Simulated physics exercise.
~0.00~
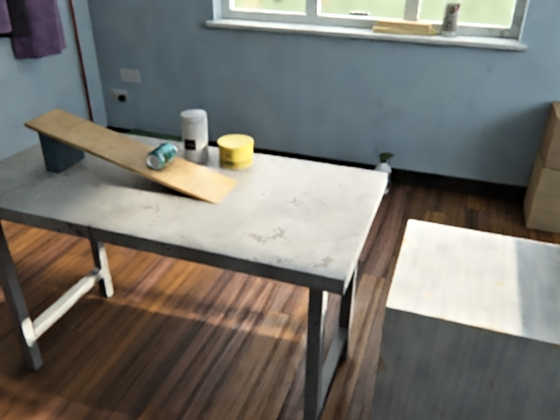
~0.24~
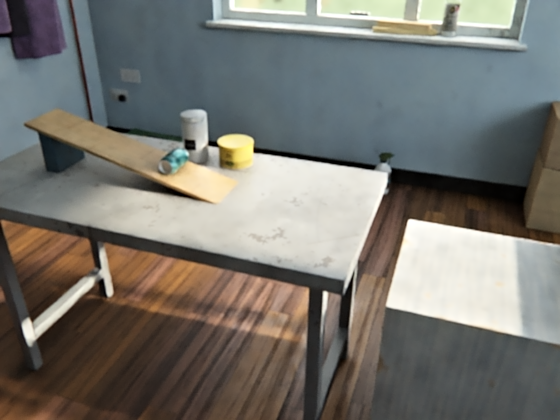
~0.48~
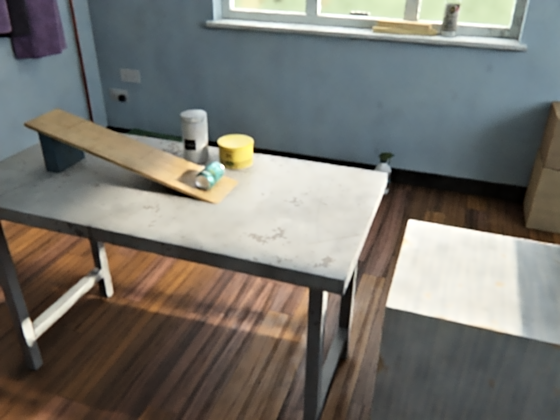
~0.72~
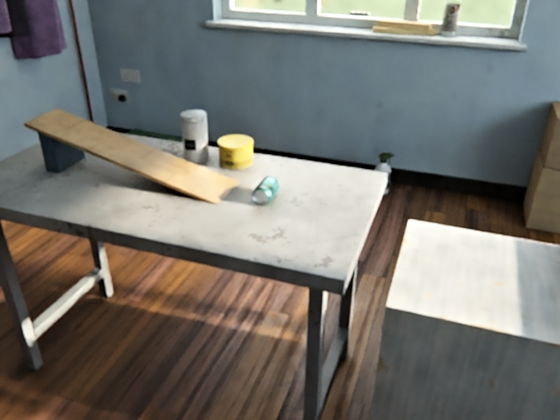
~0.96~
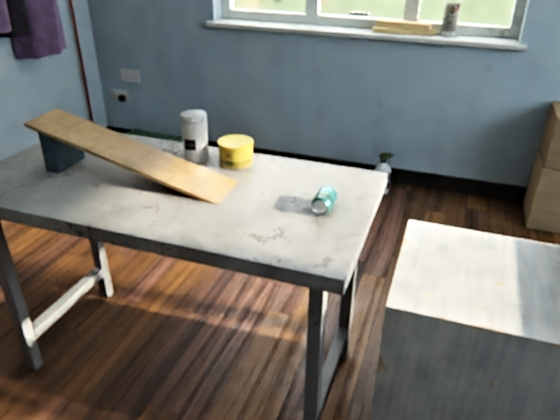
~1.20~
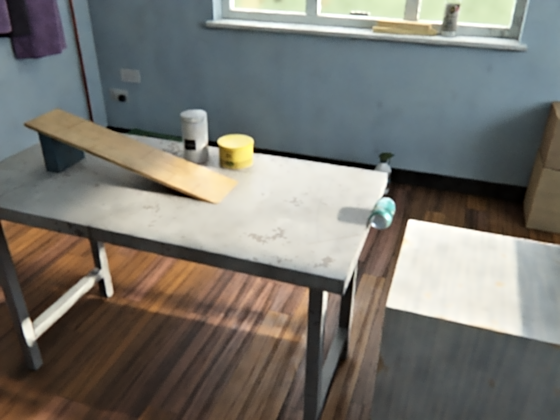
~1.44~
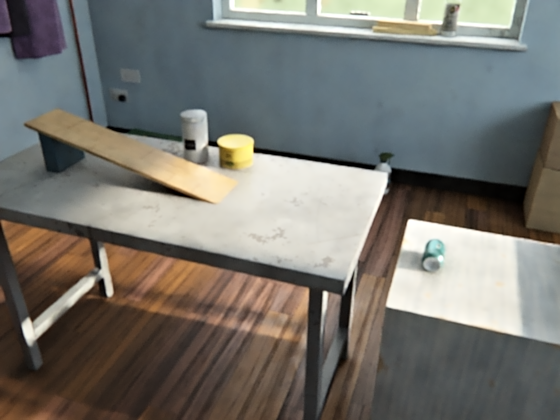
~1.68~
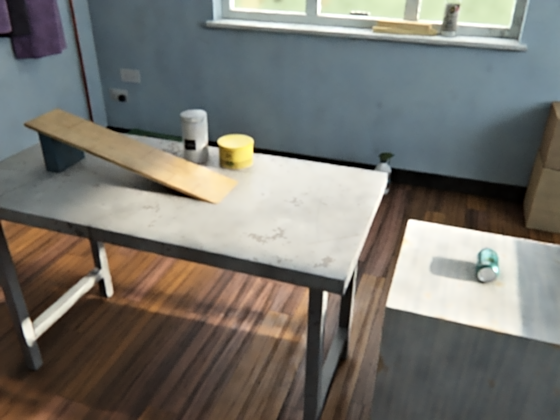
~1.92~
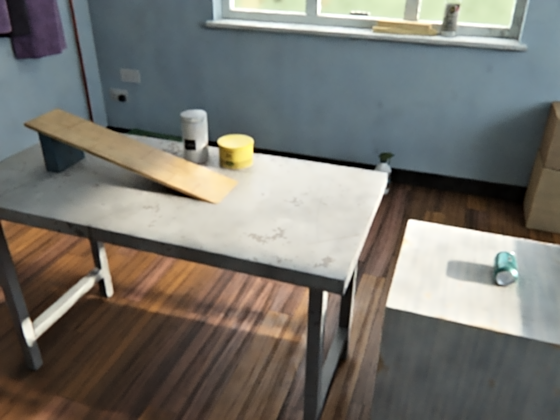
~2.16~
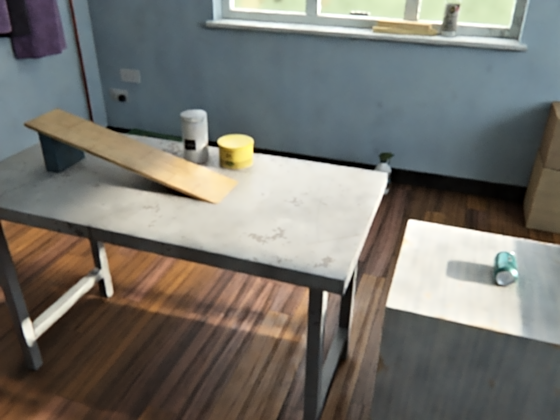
At first, a turquoise can lies on its side on a wooden ramp propped on a grey table, with a white jar and a yellow tub standing just behind it. The can rolls down the ramp to the right and reaches the tabletop. It keeps rolling across the table toward the right edge, then passes over the gap beyond it. The can comes down on the lower, pale surface on the other side and rolls a little farther right. It finally comes to rest there on its side, while the jar and tub remain where they were.
